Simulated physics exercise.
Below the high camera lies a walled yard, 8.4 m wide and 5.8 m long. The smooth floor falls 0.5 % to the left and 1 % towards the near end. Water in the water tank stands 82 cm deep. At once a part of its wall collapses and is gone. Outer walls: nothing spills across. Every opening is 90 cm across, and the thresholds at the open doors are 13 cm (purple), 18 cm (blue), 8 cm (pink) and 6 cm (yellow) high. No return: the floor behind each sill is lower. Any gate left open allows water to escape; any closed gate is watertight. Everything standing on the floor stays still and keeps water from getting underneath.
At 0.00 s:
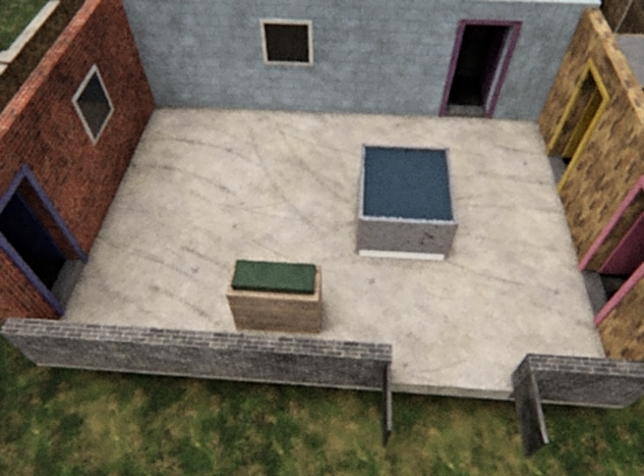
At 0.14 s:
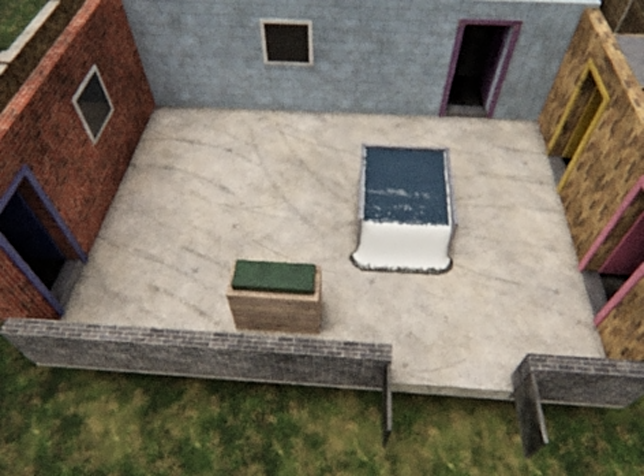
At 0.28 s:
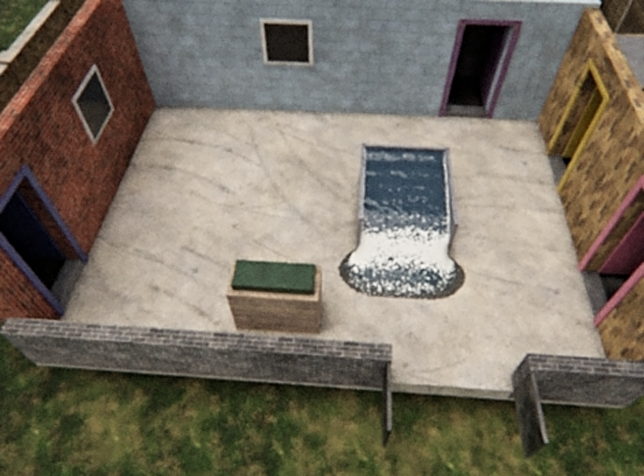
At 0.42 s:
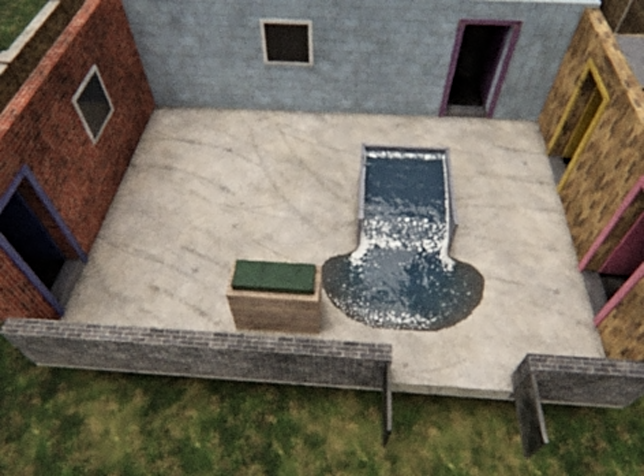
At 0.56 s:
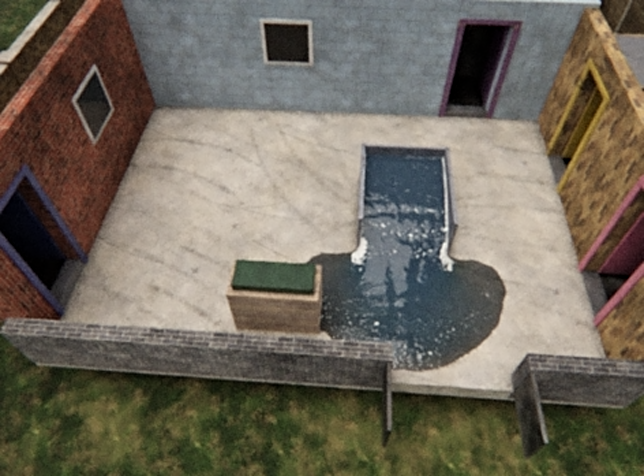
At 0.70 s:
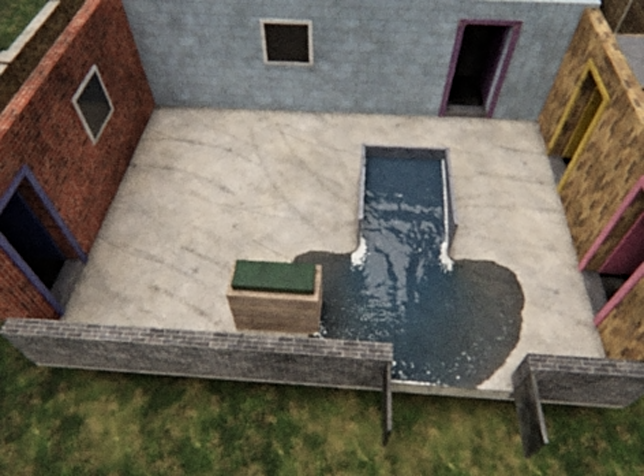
Water pours from the near side of a tank and spreads across the walled yard's floor.
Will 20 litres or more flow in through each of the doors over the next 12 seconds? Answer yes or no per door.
Purple door: No, blue door: No, pink door: No, yellow door: No.
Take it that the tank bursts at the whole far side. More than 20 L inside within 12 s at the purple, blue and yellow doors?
The purple door comes out more than that, the blue door less than that and the yellow door more than that.
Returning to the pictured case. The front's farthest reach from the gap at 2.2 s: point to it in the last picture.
Somewhere around (95, 346).
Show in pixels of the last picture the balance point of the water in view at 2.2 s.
I'd put it close to (377, 286).
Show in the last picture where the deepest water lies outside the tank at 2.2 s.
Roughly (365, 353).
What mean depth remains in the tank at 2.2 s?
Roughly 19 centimetres.
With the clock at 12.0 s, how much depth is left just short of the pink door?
Around 1.0 cm deep.
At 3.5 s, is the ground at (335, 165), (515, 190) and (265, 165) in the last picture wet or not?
Untouched, untouched, untouched.
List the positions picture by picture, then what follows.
In the first frame, still water, 82 cm deep, in the water tank at (406, 184).
In the second frame, the front is at (354, 255), 0.8 m from the gap at (404, 241); 0.4 m2 of floor is under water; 82 cm left at the back of the water tank.
In the third frame, the front is at (346, 275), 1.1 m from the gap at (403, 244); 1.3 m2 of floor is under water; 78 cm left at the back of the water tank.
In the fourth frame, the front is at (447, 323), 1.5 m from the gap at (403, 245); 2.8 m2 of floor is under water; 70 cm left at the back of the water tank.
In the fifth frame, the front is at a hidden place, 2.0 m from the gap at (403, 246); 4.9 m2 of floor is under water; 70 cm left at the back of the water tank.
In the sixth frame, water pours out at (403, 246) and has run 2.5 m, to a hidden place; typically 7 cm deep outside, 65 cm at the water tank's back.
After 1.4 s water covers 20 % of the floor and is deepest (41 cm) near (342, 351); purple door not reached, blue door not reached, pink door not reached, yellow door not reached.
After 2.2 s water covers 25 % of the floor and is deepest (30 cm) near (365, 353); purple door not reached, blue door not reached, pink door 4 cm at the sill, 0 L in, yellow door not reached.
After 3.5 s water covers 35 % of the floor and is deepest (20 cm) near (62, 343); purple door not reached, blue door 16 cm at the sill, 1 L in, pink door 4 cm at the sill, 0 L in, yellow door not reached.
After 7.0 s water covers 50 % of the floor and is deepest (8 cm) near (50, 343); purple door not reached, blue door 6 cm at the sill, 1 L in, pink door 2 cm at the sill, 0 L in, yellow door 1 cm at the sill, 0 L in.
After 12.0 s water covers 65 % of the floor and is deepest (6 cm) near (50, 343); purple door not reached, blue door 4 cm at the sill, 1 L in, pink door 1 cm at the sill, 0 L in, yellow door 0 cm at the sill, 0 L in.
